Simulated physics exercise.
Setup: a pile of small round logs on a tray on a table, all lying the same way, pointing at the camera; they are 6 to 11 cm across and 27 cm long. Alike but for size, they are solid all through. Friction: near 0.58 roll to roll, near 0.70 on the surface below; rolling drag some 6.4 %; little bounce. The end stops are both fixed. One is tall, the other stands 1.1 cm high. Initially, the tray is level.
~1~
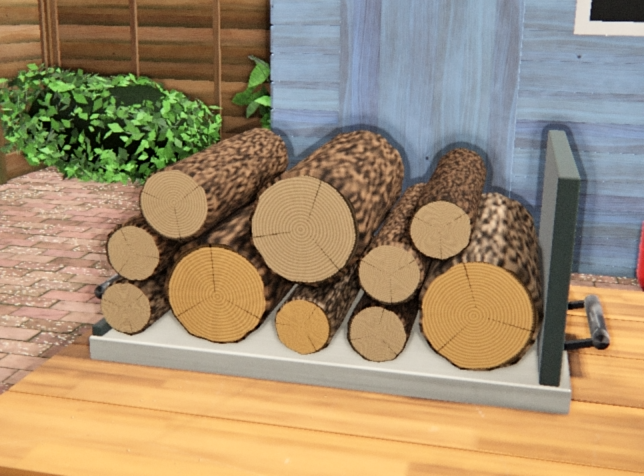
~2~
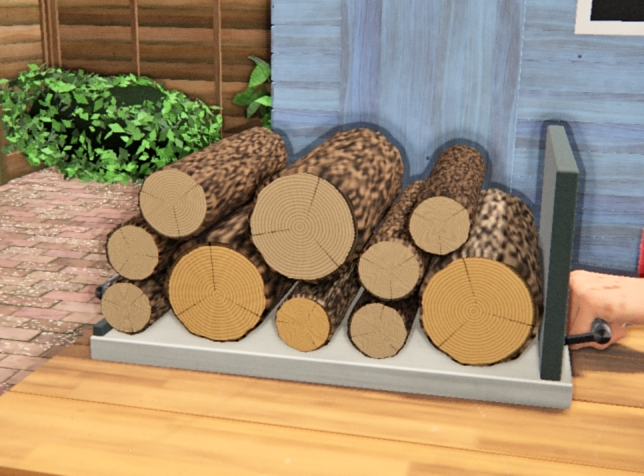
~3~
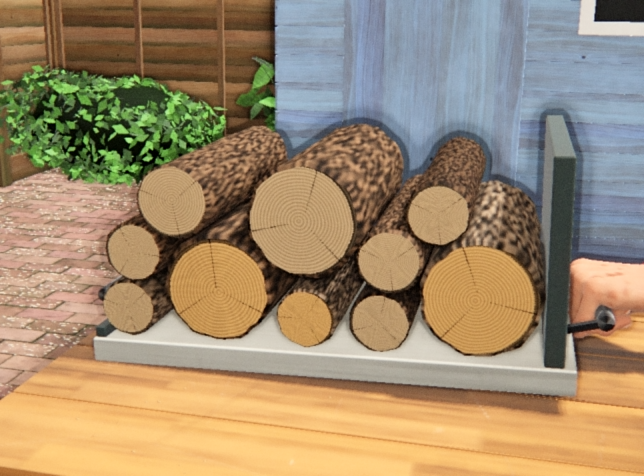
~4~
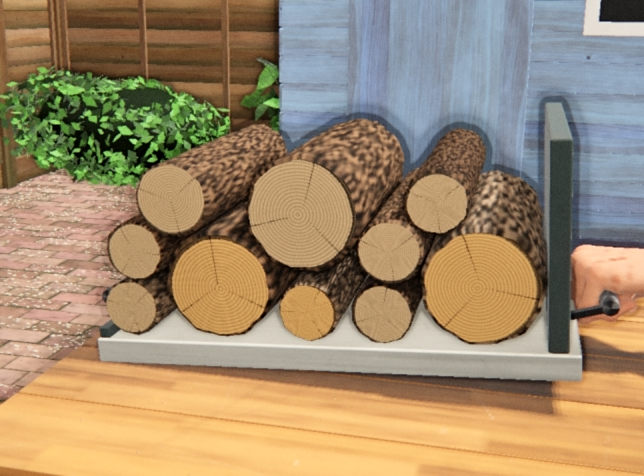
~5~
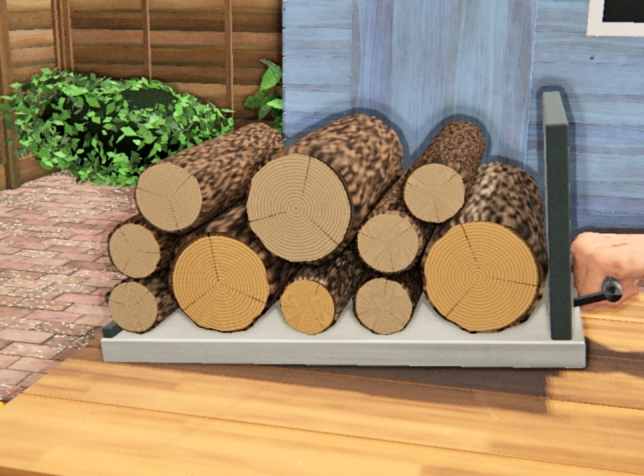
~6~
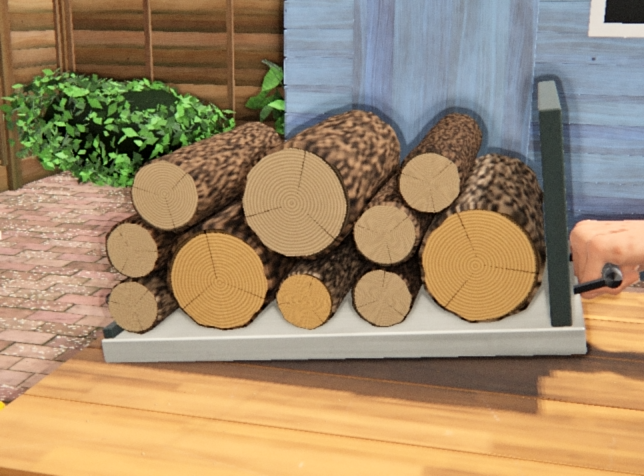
A pile of ten round logs sat on a gray tray on a wooden table while a hand took hold of the right handle and slowly raised that end slightly, the logs keeping their arrangement.
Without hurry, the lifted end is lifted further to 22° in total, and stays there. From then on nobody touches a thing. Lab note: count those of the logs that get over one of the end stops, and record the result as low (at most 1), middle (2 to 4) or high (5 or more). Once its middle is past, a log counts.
Recorded: Middle.
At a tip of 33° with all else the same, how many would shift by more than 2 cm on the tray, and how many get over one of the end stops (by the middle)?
It would be 3 and 2, in that order.
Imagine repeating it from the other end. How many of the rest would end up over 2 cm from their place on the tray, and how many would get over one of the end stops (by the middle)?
That gives 1 for the first count and 0 for the second.
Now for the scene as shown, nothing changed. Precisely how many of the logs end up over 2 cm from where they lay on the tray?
I make it exactly 2.
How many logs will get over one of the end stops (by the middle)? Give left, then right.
Left side 2, right side 0.
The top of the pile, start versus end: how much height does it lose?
Around 1 centimetres.
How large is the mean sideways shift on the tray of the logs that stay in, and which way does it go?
Mean shift: Near 1 cm, leftward.
Another 0.33 s on from the last picture, right end up 14°; 2 now displaced over 2 cm; 1 over the left lip; the one last seen at (131, 250) 4.3 cm left and 0.9 cm down (moves measured on the tray).
Another 0.61 s on from the last picture, right end up 19°; 2 now displaced over 2 cm; 2 over the left lip; the one last seen at (131, 250) fallen off to the left.
Another 0.82 s on from the last picture, right end up 22°; 2 now displaced over 2 cm; 2 over the left lip; the one last seen at (131, 250) fallen off to the left.
All still, 1.1 s past the final picture, 2 moved over 2 cm; 2 over the left lip; the one last seen at (131, 250) fallen off to the left; top of the pile 17 cm high, from 18 cm.
